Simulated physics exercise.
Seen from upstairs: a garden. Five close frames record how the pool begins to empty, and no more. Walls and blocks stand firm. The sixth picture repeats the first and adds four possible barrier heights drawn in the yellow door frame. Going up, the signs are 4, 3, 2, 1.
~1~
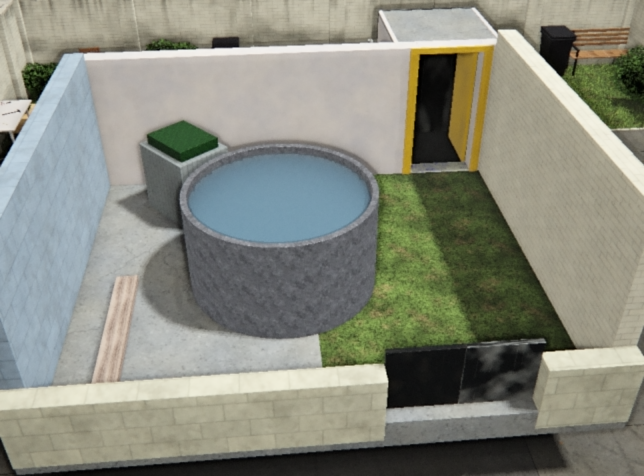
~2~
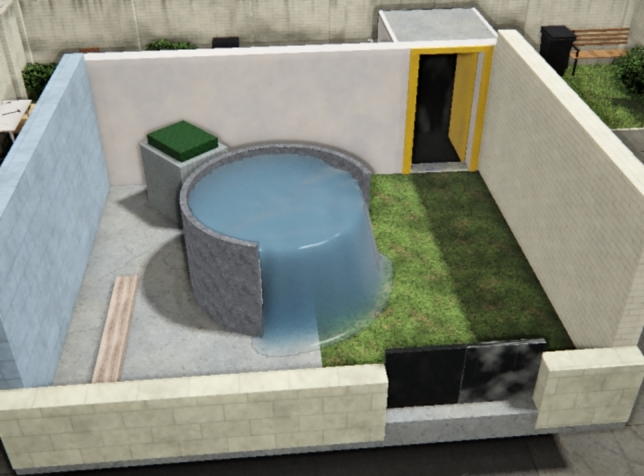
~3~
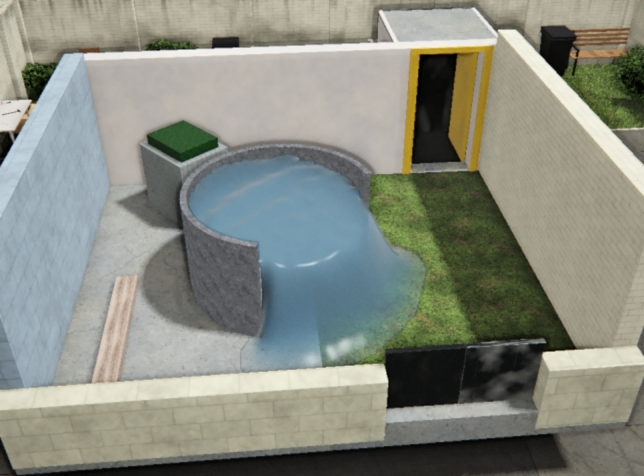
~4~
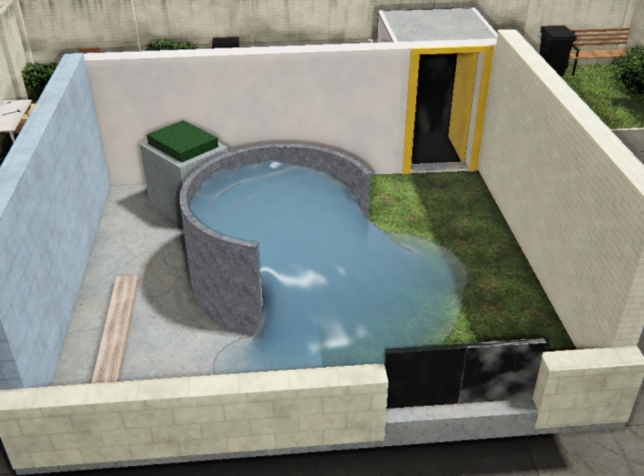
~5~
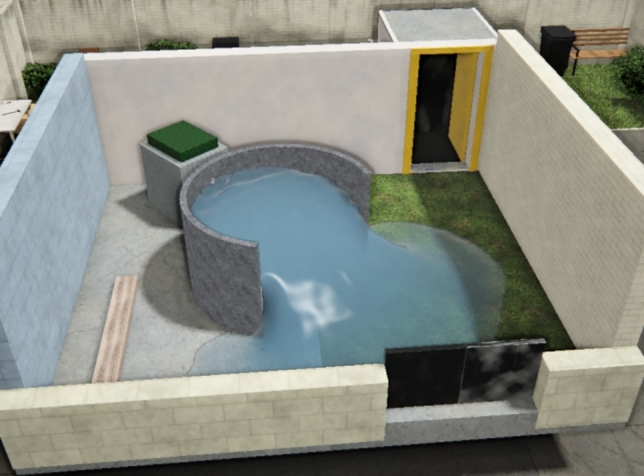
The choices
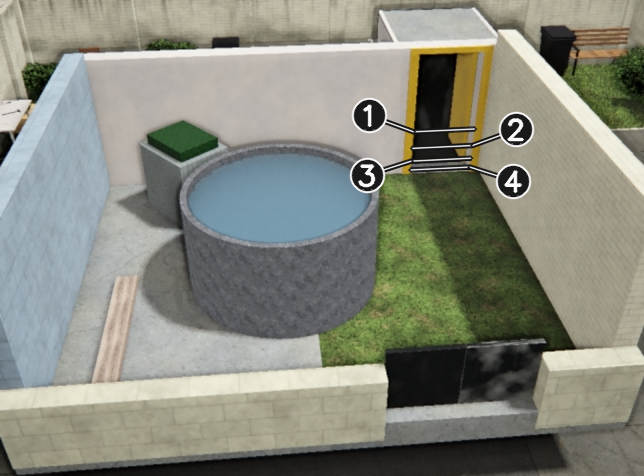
Water pours out of the round stone pool's open side and spreads across the walled yard.
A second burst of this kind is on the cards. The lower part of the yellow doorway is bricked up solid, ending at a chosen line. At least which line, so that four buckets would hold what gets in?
Choose 2.
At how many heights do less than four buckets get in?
Two of them.
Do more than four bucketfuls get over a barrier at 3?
Yes.
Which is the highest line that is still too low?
Line 3.
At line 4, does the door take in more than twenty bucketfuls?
Yes, it does.
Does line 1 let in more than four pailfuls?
No.
In white, 1 at (444, 130); 2 at (442, 146); 3 at (441, 159); 4 at (440, 168); from the bottom up 4, 3, 2, 1.
Choosing 1, nothing gets over.
Choosing 2, a splash gets over, under a bucket.
Choosing 3, some 20 bucketfuls get in.
Choosing 4, dozens of bucketfuls pour in.
